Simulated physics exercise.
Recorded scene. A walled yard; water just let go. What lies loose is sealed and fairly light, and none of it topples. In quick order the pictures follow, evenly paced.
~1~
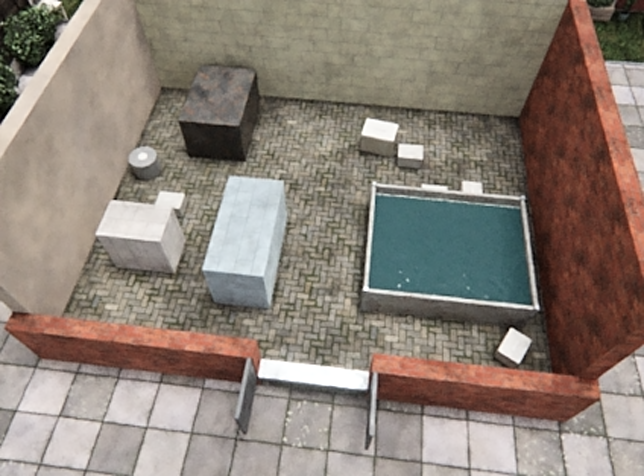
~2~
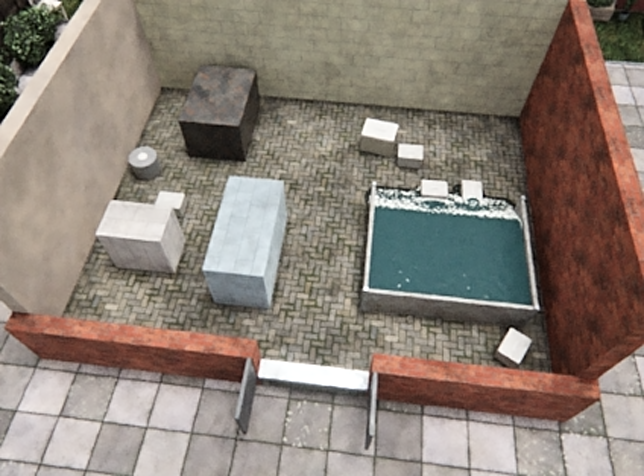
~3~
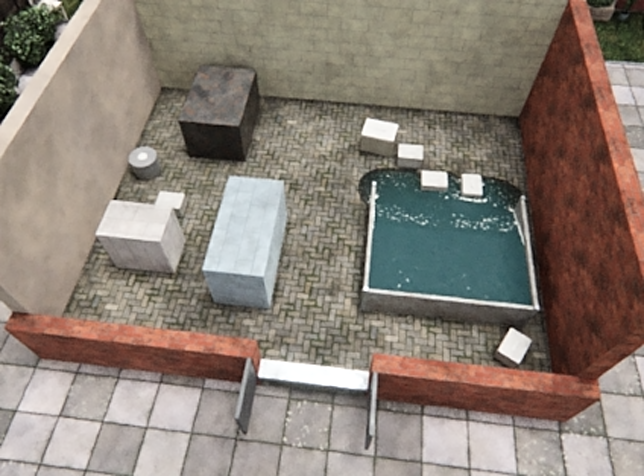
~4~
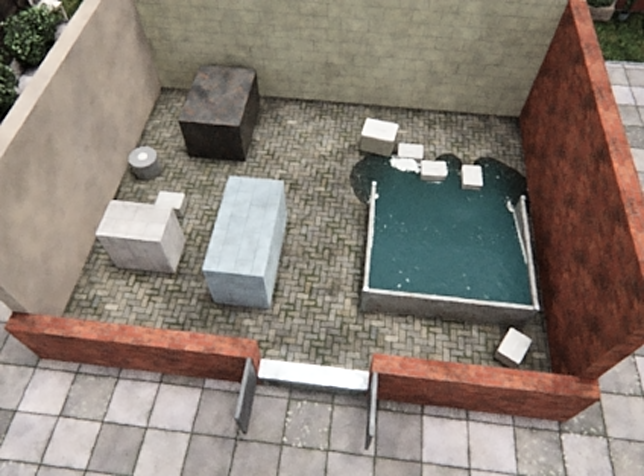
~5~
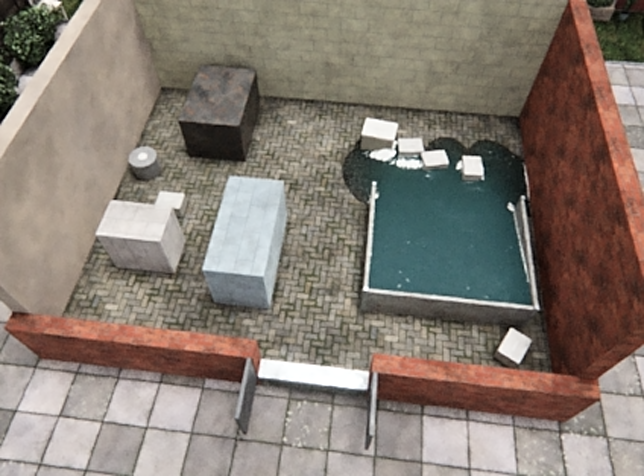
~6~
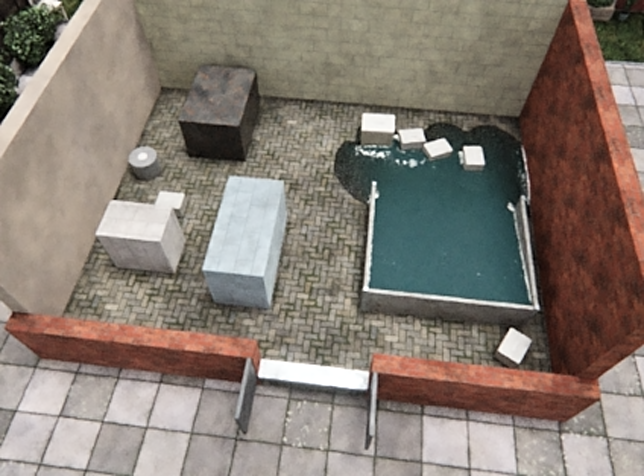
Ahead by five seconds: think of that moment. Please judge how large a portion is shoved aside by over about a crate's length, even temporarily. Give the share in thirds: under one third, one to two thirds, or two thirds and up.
One to two thirds.
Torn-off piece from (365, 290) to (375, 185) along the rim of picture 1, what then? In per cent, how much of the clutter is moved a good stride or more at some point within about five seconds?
20 percent, give or take.
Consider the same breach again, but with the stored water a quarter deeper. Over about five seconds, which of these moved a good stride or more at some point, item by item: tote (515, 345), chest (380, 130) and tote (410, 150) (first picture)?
The first stayed below the mark, the next passed the mark, and the last passed the mark.
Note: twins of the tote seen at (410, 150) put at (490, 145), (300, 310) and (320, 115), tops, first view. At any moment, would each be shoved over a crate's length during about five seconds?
The first travels far, the second sits tight and the third travels far.
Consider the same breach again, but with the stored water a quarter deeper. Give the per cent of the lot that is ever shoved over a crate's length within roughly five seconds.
Share moved: Approx. 60 percent.
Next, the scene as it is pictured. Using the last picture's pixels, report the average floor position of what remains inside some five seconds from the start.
The average sits close to (298, 189).
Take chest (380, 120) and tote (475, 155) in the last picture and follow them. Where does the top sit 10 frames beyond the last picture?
Look around pixels (327, 90) and (506, 115).
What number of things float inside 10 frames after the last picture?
Well, I'd say 4.
A moment on, 4 of 8 are well off their spots; 0 afloat.
Next, 4 of 8 are well off their spots; 4 afloat.
Later, 4 of 8 are well off their spots; 4 afloat.
In the end, 4 of 8 are well off their spots, and 4 have been at some point; 3 afloat.
